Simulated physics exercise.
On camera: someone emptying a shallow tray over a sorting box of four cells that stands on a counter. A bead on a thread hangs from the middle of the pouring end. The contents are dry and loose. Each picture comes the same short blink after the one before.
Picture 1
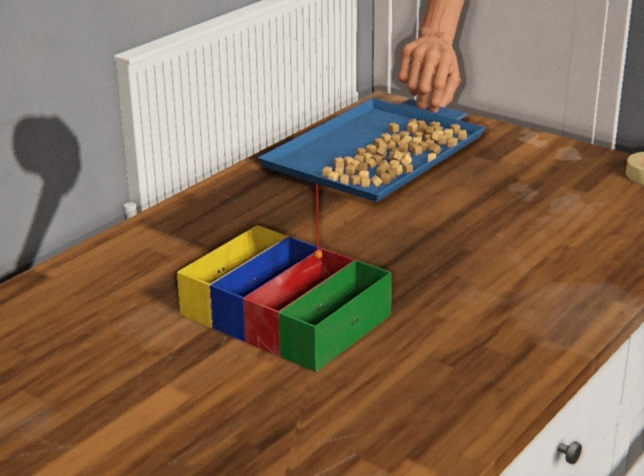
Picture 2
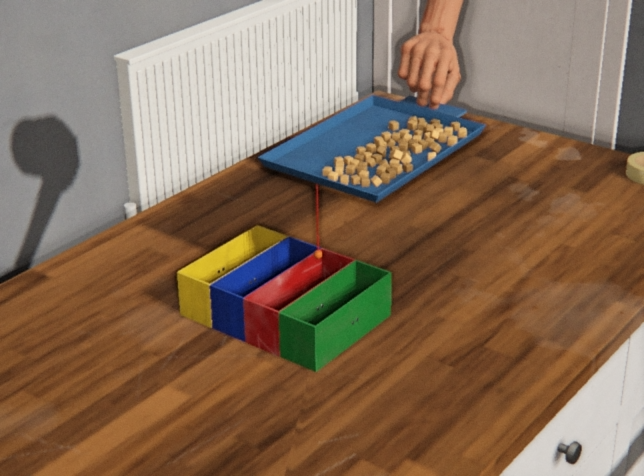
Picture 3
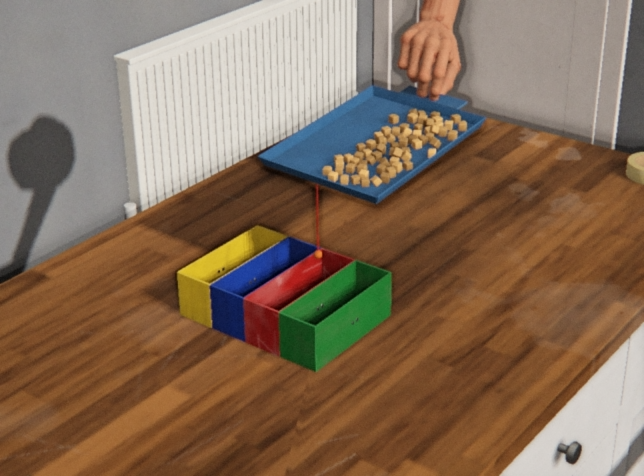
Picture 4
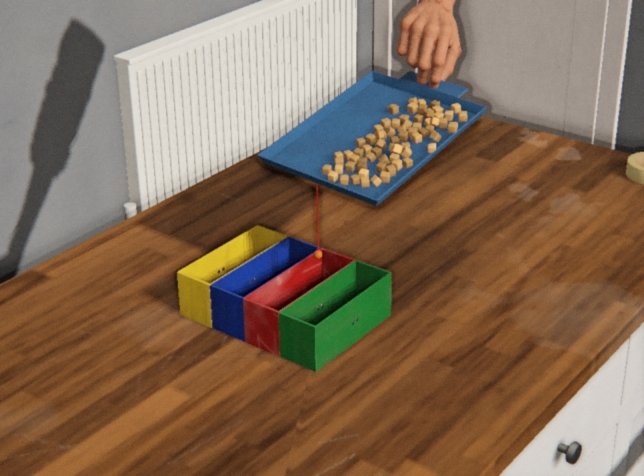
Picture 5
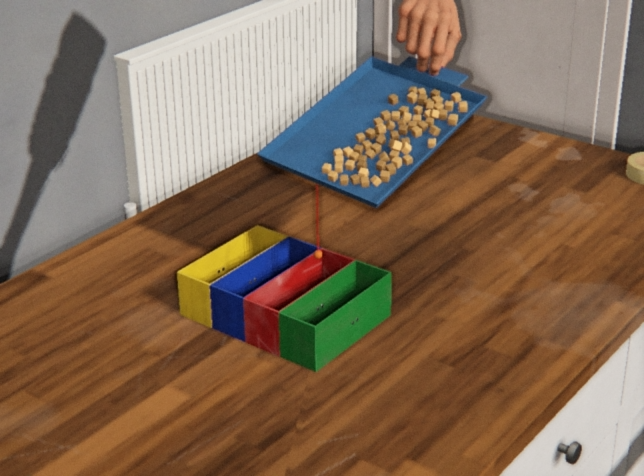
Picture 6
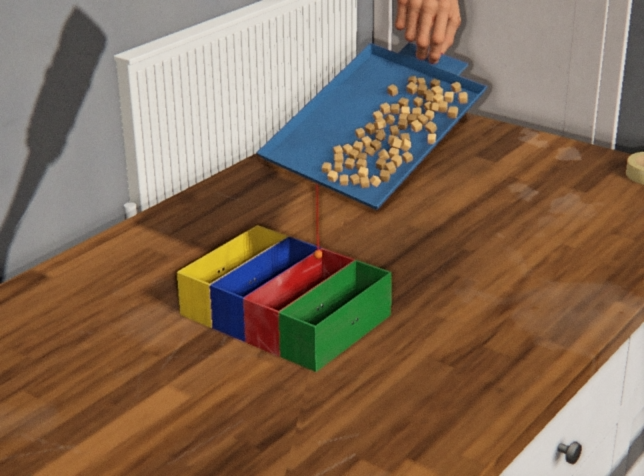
On a wooden counter, a hand gradually tilting a blue tray of small wooden cubes above a yellow, blue, red and green box.
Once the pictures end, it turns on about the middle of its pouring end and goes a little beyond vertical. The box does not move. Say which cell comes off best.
Fullest: The green cell.
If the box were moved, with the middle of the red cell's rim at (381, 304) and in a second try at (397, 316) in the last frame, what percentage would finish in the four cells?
The first gives 100 %, the second 90 %.
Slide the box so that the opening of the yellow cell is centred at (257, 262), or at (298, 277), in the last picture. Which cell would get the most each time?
One: Green. Two: Red.
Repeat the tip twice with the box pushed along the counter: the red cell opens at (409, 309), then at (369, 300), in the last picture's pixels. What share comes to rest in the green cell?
About 0 and 10 per cent.
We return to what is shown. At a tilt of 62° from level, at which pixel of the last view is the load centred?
Close to (370, 173).
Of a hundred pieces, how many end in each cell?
About: Yellow cell 0, blue cell 0, red cell 10, green cell 30 per cent.
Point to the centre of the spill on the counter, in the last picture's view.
Roughly at (427, 368).
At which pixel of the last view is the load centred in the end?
Near (356, 346).
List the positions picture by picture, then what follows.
The first frame shows corners of the pouring end at (265, 157) and (376, 192), level; middle of the load at (395, 152), small wooden cubes; bead on its thread at (318, 254); yellow cell at (195, 296); blue cell at (228, 309); red cell at (262, 323); green cell at (298, 338).
The second frame shows corners of the pouring end at (264, 157) and (376, 192), level; middle of the load at (395, 151).
The third frame shows corners of the pouring end at (264, 156) and (376, 194), tipped barely, lowest at the right corner; middle of the load at (395, 147).
The fourth frame shows corners of the pouring end at (264, 154) and (376, 197), tipped a little, lowest at the right corner; middle of the load at (395, 141).
The fifth frame shows corners of the pouring end at (263, 153) and (376, 199), tipped a little, lowest at the right corner; middle of the load at (395, 136).
The sixth frame shows corners of the pouring end at (263, 151) and (376, 202), tipped clearly, lowest at the right corner; middle of the load at (394, 131); yellow cell at (195, 296); blue cell at (228, 309); red cell at (262, 323); green cell at (298, 338).
Soon, tray tipped steeply; nearly all on the tray; a small part falling or outside the box.
A while on, tray tipped past a quarter turn; a stray few on the tray; about a third in the green cell; a small part in the red cell; about half falling or outside the box.
Towards the end, tray tipped past a quarter turn; about a third in the green cell; a small part in the red cell; about half falling or outside the box.
Finally, tray tipped past a quarter turn; about a third in the green cell; a small part in the red cell; none in the blue cell; none in the yellow cell; about half outside the box.
